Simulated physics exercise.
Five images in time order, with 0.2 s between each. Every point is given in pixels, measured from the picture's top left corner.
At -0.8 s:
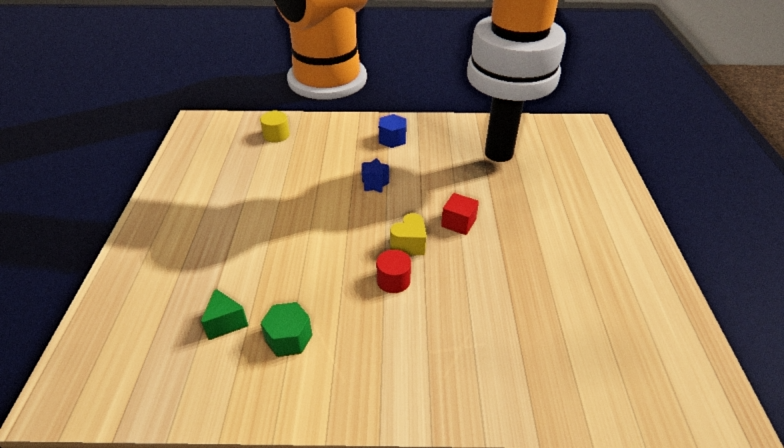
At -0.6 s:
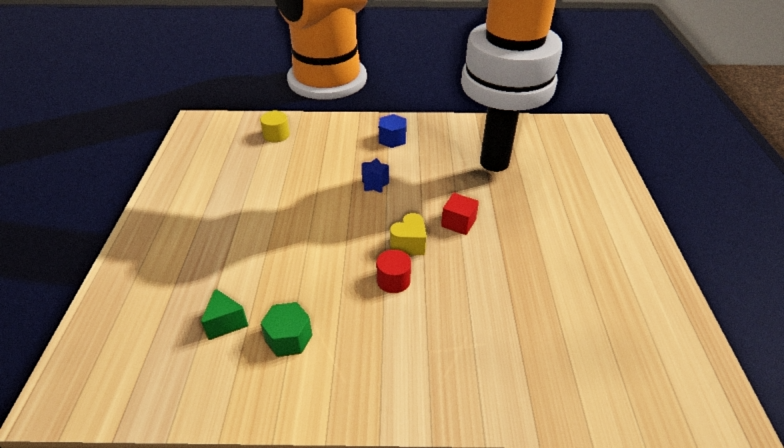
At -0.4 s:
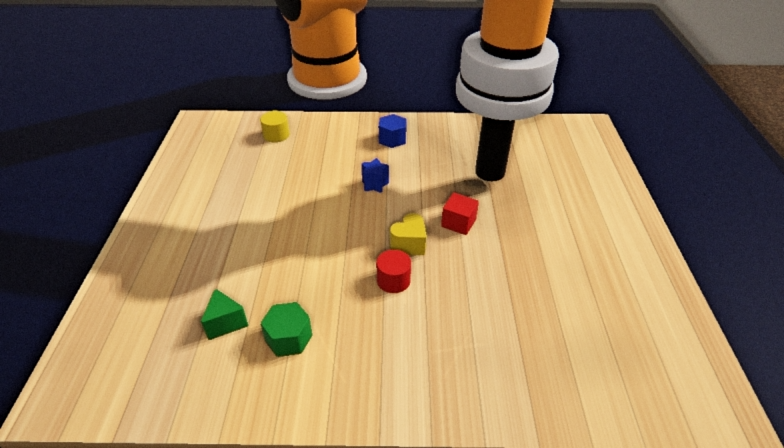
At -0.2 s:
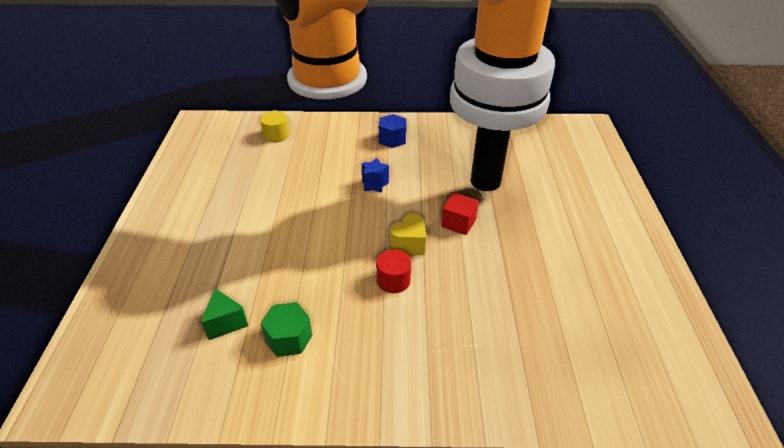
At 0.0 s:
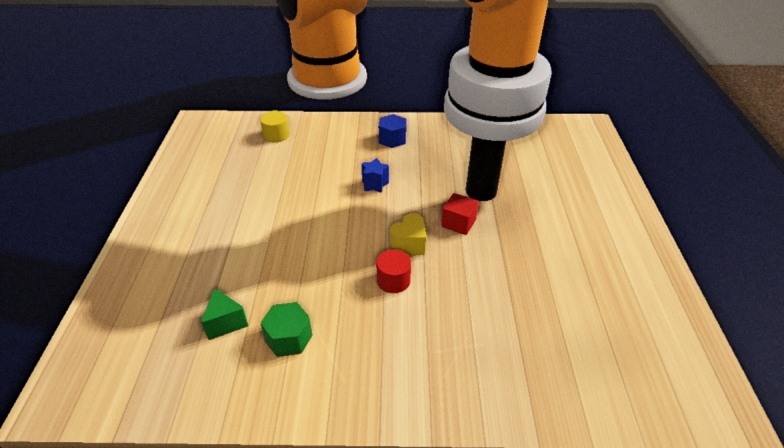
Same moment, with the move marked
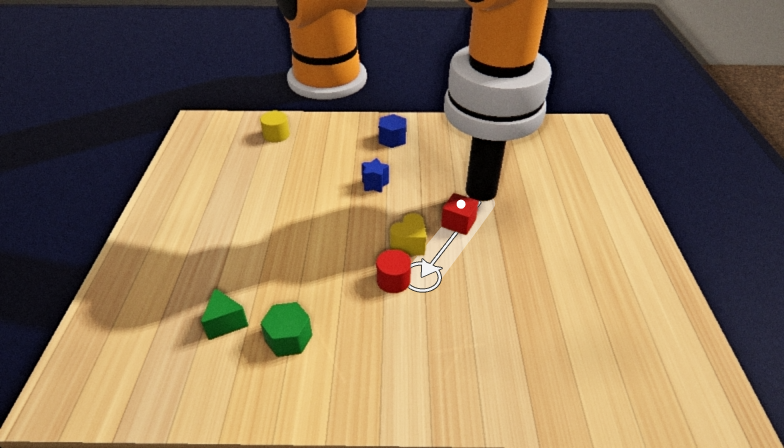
On a light wooden board over dark blue cloth, small red, yellow, green and blue blocks sit scattered beneath a robotic arm holding a black rod. The rod starts near the far right edge and moves slightly toward the viewer and left, drawing close to the red cube, while the blocks stay still.
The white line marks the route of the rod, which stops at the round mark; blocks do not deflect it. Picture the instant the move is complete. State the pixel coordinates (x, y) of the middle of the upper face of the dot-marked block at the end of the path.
My prediction: (394, 244).
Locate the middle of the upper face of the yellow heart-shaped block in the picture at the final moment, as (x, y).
Its top centre lands on (366, 235).
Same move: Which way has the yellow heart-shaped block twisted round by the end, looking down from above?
The block spins clockwise.
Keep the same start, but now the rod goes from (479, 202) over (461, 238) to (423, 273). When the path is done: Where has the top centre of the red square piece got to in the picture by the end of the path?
The centre of its top face lies at (396, 240).
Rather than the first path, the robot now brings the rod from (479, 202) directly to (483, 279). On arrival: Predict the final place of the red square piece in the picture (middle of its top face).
It should be at (452, 215) by then.
Drawn move, from (479, 202) to (422, 277); the dot is on the red square piece.
The first path, step by step. One third of the way, rod (463, 215); red square piece (440, 220), turned 30° clockwise.
Two thirds of the way, rod (443, 240); yellow heart-shaped block (380, 235); red square piece (410, 239), turned 70° clockwise.
At the end, rod (423, 266); red cylinder (386, 268); yellow heart-shaped block (366, 235), turned 30° clockwise; red square piece (394, 244), turned 85° clockwise.
